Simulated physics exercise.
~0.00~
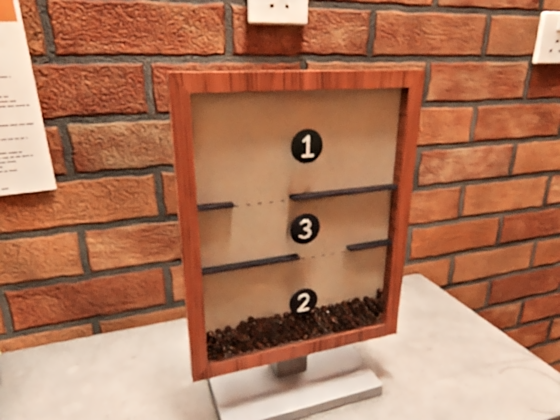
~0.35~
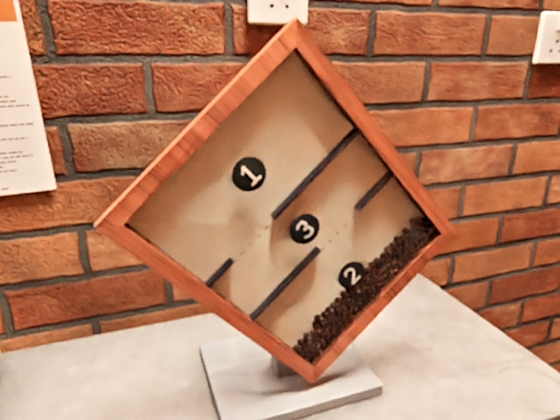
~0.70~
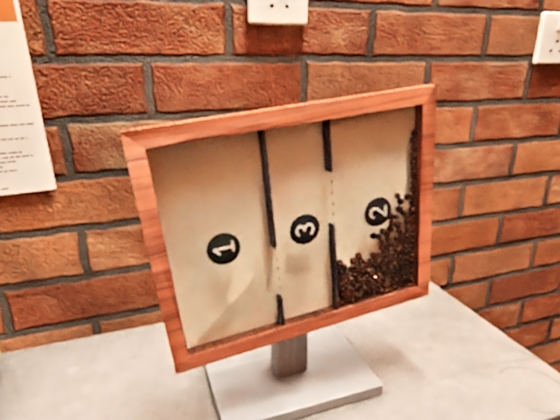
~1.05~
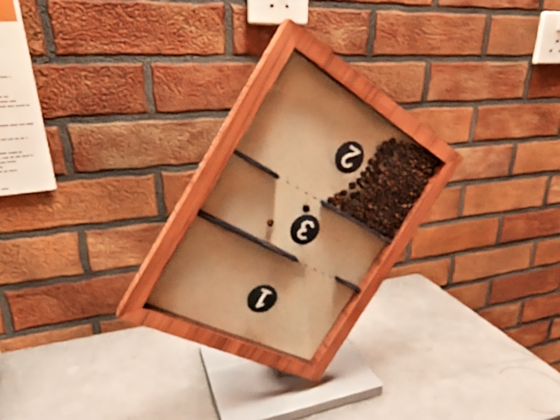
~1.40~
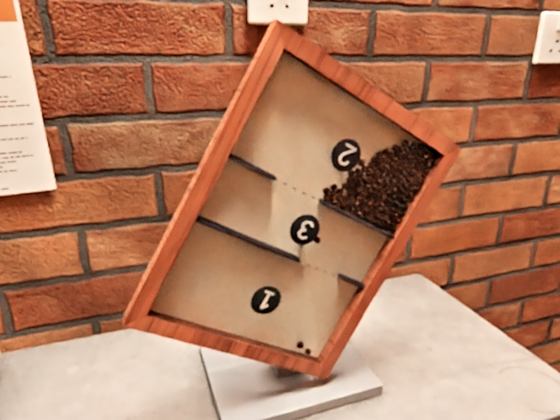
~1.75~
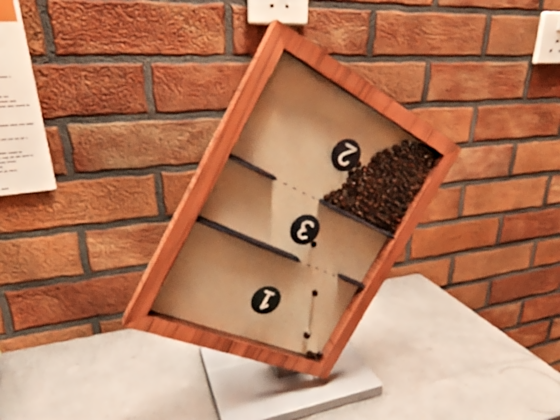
A wooden-framed display case turning anticlockwise until nearly upside down, its dark pills staying mostly in one chamber while a few trickle down.
